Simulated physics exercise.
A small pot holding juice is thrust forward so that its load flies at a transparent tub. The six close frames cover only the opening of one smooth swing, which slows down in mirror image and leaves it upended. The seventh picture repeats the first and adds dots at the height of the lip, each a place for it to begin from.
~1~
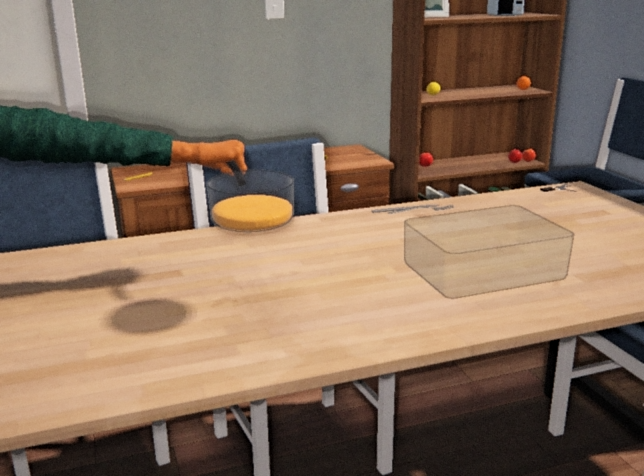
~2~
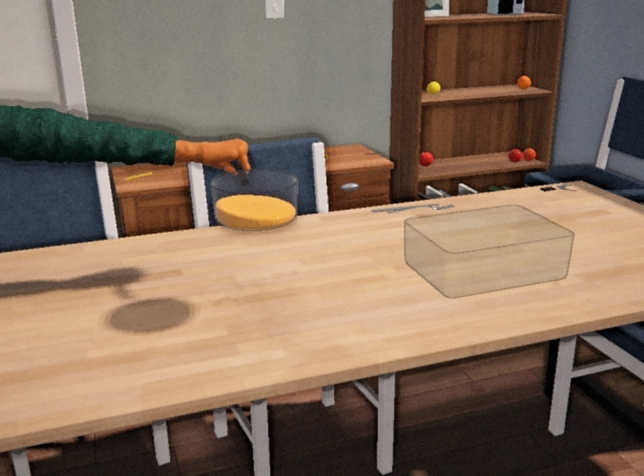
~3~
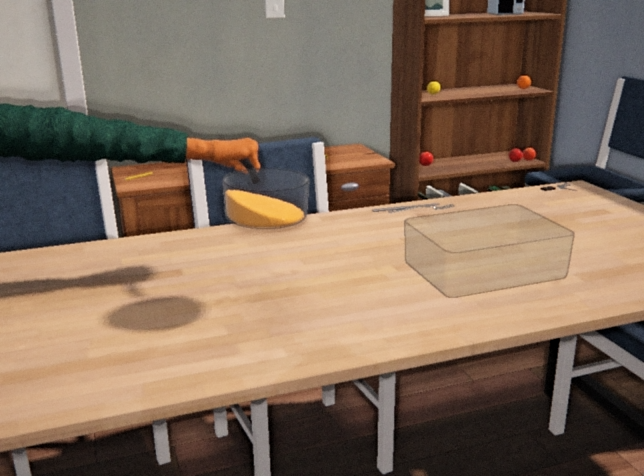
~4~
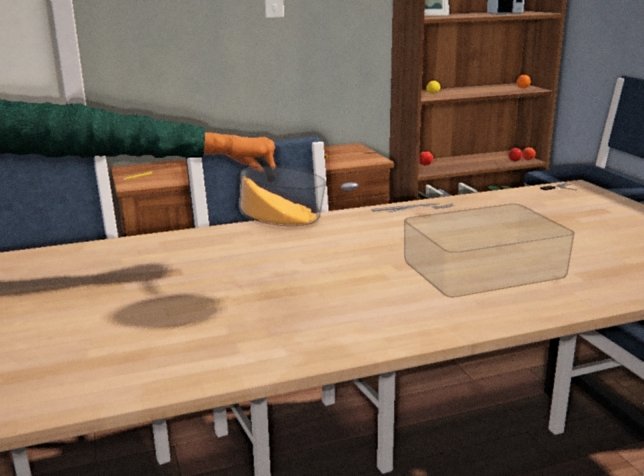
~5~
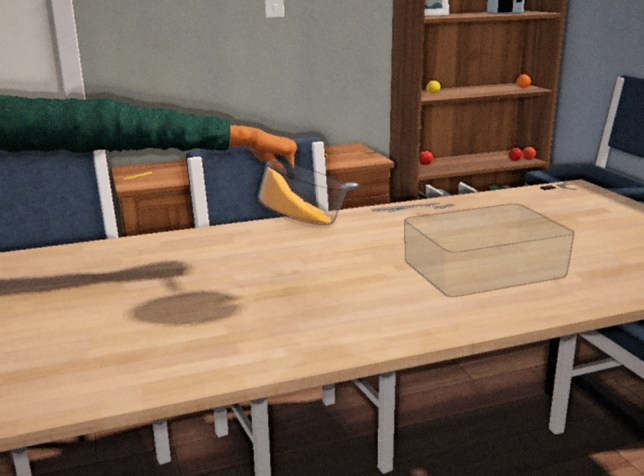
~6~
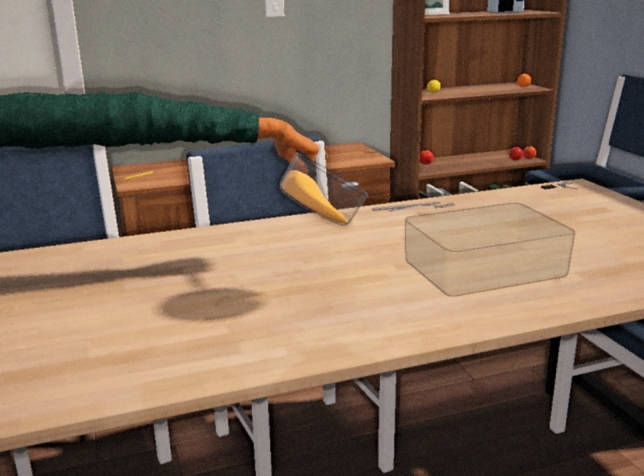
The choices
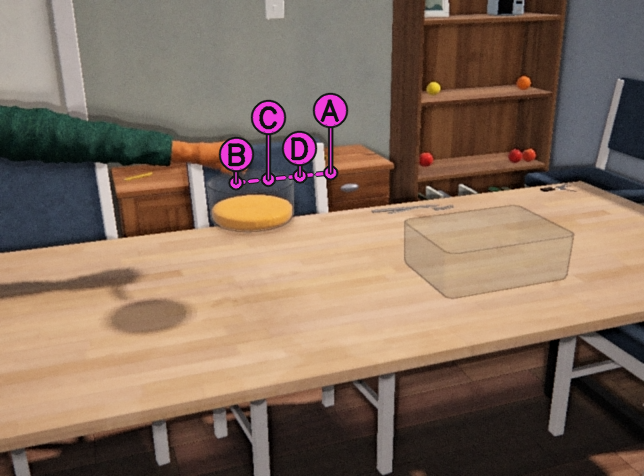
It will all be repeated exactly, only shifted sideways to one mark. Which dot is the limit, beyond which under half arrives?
I would pick spot C.
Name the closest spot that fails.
Spot B.
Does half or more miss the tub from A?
No, not at all.
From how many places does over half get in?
Three of the four.
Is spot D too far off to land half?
No, not at all.
On the marked copy, A at (330, 172); B at (236, 182); C at (268, 179); D at (299, 176).
Choosing A, about 86 % lands in the tub, 5 % falls short and 9 % goes beside or beyond.
Choosing B, about 33 % lands in the tub, 61 % falls short and 5 % goes beside or beyond.
Choosing C, about 63 % lands in the tub, 30 % falls short and 7 % goes beside or beyond.
Choosing D, about 79 % lands in the tub, 13 % falls short and 8 % goes beside or beyond.
